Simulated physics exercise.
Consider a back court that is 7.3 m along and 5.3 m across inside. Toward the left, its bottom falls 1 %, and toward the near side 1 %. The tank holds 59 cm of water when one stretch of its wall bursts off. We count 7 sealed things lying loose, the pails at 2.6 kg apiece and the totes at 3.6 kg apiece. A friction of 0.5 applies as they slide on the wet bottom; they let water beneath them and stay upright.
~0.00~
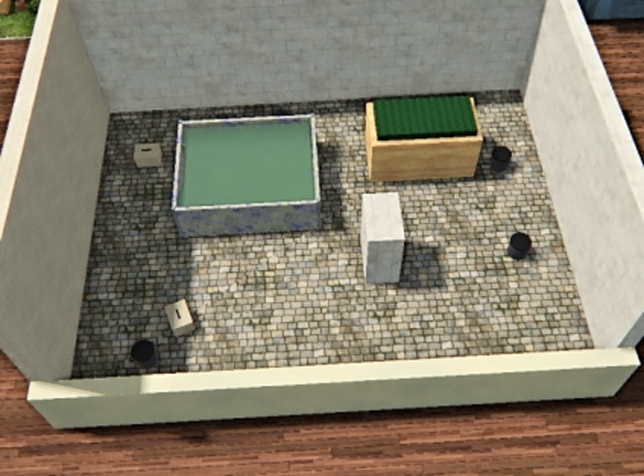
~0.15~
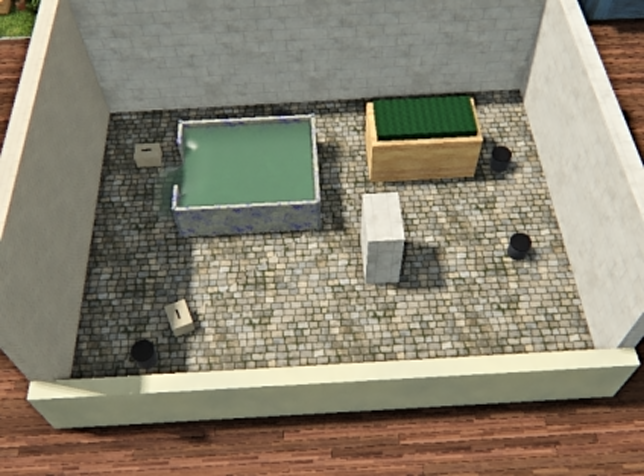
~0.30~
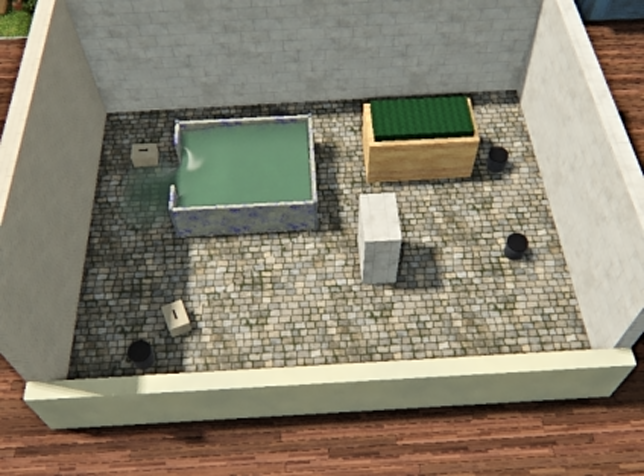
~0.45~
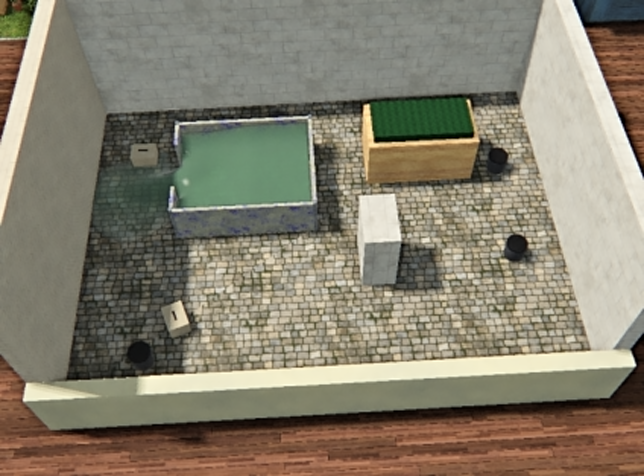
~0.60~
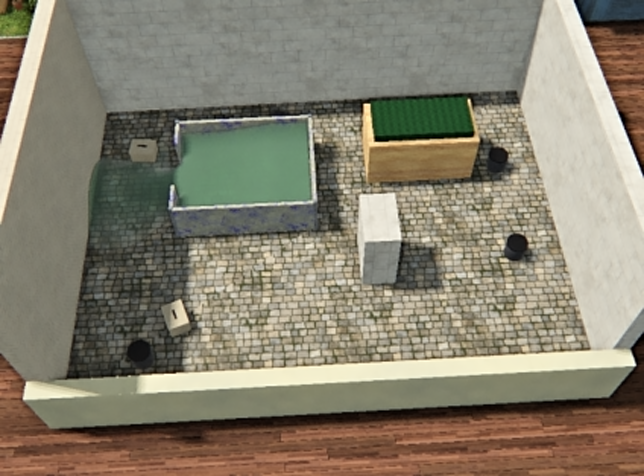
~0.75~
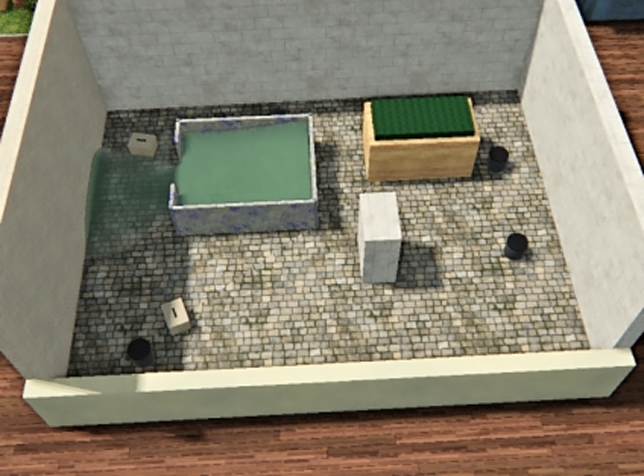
Water pouring through a gap in the tank's left side, spreading across the paving to the left wall and nudging a pale box.
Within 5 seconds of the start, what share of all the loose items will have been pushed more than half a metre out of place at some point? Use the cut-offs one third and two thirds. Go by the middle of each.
Two thirds or more.
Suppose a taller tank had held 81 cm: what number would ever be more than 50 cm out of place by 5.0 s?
Count under that change: 5.
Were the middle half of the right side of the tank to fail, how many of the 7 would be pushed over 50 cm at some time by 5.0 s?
3.
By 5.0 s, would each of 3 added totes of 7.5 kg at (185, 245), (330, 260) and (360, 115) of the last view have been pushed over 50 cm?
So it's stays below, then stays below, then gets above.
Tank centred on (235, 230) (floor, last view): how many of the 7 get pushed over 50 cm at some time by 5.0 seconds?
That would give 5.
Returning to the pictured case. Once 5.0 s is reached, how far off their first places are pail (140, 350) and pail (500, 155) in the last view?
Object 1: 400 cm. Object 2: 0 cm.
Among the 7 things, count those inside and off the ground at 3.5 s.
It comes to 3.
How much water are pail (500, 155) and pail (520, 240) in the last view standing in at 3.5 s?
Around 0 cm and 0 cm.
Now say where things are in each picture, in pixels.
In the first frame, a tote at (147, 150), on the bottom; a pail is out of sight; 3.5 m2 under water; 0 of 7 have shifted.
In the second frame, a tote at (147, 150), on the bottom; a pail is out of sight; water covers 4.0 m2; 0 of 7 have shifted.
In the third frame, a tote at (144, 150), on the bottom; a pail is out of sight; water covers 4.6 m2; 0 of 7 have shifted.
In the fourth frame, a tote at (143, 151) rests on the ground; a pail is out of sight; water covers 5.4 m2; 0 of 7 have shifted.
In the fifth frame, a tote at (142, 146) rests on the ground, 9 cm from its start; a pail is out of sight; 5.6 m2 under water; 1 of 7 have shifted.
In the sixth frame, a tote at (142, 140) rests on the ground, 19 cm from its start; a pail is out of sight; water covers 6.0 m2; 1 of 7 have shifted.
After 1.1 s 0 of 7 are over 50 cm from their spots; 0 afloat.
After 2.2 s 1 of 7 are over 50 cm from their spots; 0 afloat.
After 3.5 s 5 of 7 are over 50 cm from their spots; 3 afloat.
After 5.0 s 5 of 7 are over 50 cm from their spots, and 5 have been at some point; 3 afloat.
